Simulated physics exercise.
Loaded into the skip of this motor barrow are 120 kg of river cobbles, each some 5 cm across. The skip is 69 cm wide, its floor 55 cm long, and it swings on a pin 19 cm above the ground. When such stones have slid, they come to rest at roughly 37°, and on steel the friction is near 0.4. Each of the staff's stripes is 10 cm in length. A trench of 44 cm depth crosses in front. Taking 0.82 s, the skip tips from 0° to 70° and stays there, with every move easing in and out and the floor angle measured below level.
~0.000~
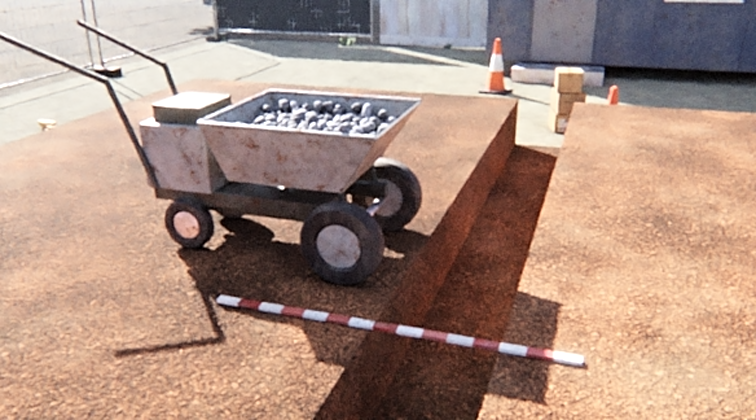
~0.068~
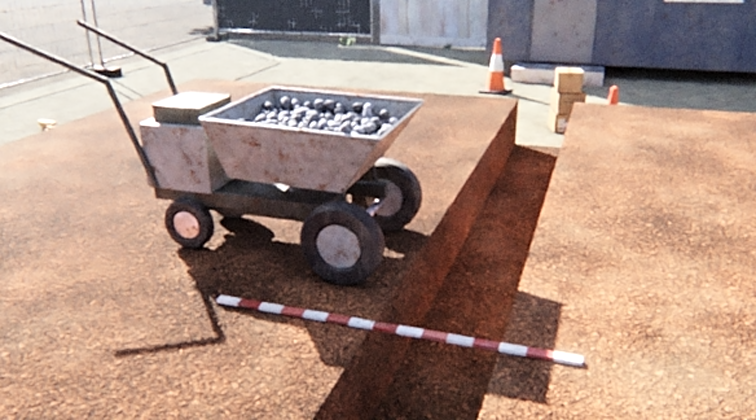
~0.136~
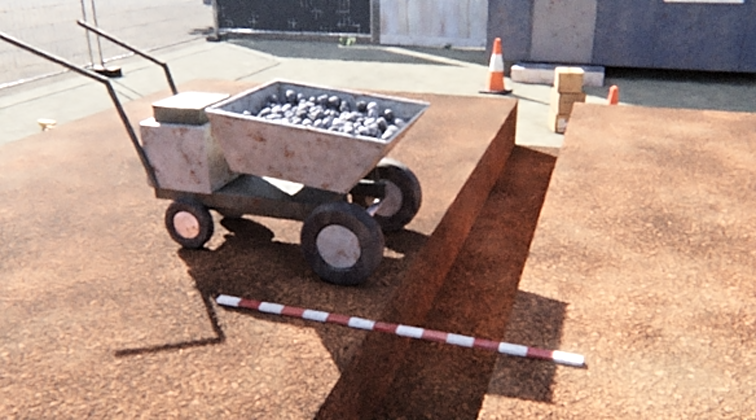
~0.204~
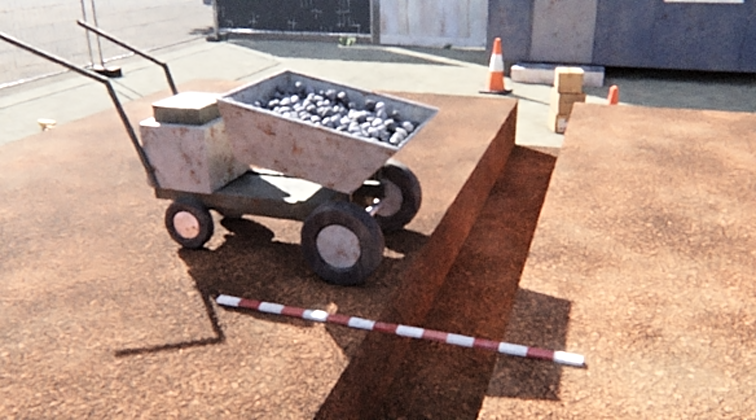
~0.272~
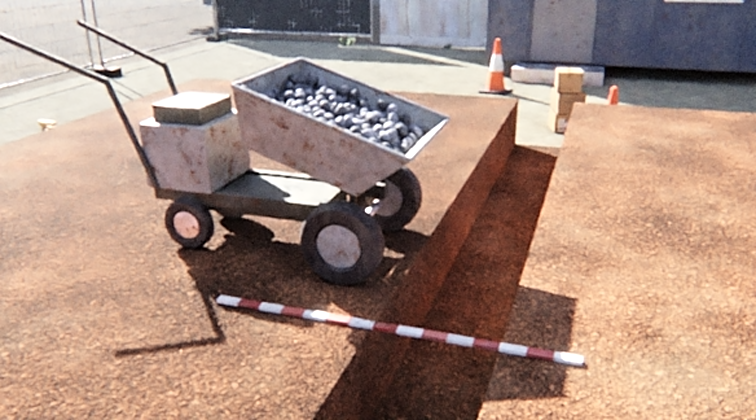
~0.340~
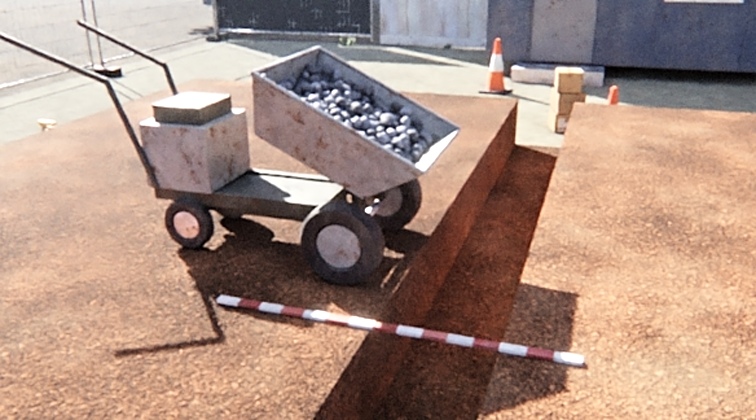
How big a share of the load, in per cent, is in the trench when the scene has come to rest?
A share of about 66 percent.
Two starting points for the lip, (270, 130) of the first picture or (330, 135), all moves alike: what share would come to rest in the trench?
It comes to about 75 and 95 in a hundred.
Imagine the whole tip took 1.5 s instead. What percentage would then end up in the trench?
Then roughly 80 percent.
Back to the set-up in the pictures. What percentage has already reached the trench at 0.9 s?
20 per cent, give or take.
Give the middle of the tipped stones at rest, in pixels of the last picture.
Look at roughly (502, 337).
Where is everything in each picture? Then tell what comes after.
In the first picture, the skip is at 0°, its lip at (375, 139); the top of the load is at (315, 108).
In the second picture, the skip is at 1°, its lip at (378, 140); the top of the load is at (316, 107); the stones move at 0.3 m/s on average.
In the third picture, lip at (386, 144), floor tilted 5°, highest stones at (298, 103); the stones move at 0.6 m/s on average.
In the fourth picture, lip at (397, 150), floor tilted 11°, highest stones at (290, 94); the stones move at 0.8 m/s on average.
In the fifth picture, lip at (410, 160), floor tilted 18°, highest stones at (302, 84); the stones move at 0.9 m/s on average.
In the sixth picture, the skip is at 26°, its lip at (424, 173); the top of the load is at (317, 75); the stones move at 1.0 m/s on average.
After 0.6 s the floor is at 60°; 100 % in the skip; the foremost stones are at (454, 204).
After 0.9 s the floor is at 70°; 75 % in the skip, 18 % in the trench, 7 % past the trench; the foremost stones are at (542, 284).
After 1.3 s the floor is at 70°; 32 % in the skip, 34 % in the trench, 34 % past the trench; the foremost stones are at (682, 302).
After 3.2 s the floor is at 70°; 0 % in the skip, 66 % in the trench, 34 % past the trench; the foremost stones are past the picture's edge.
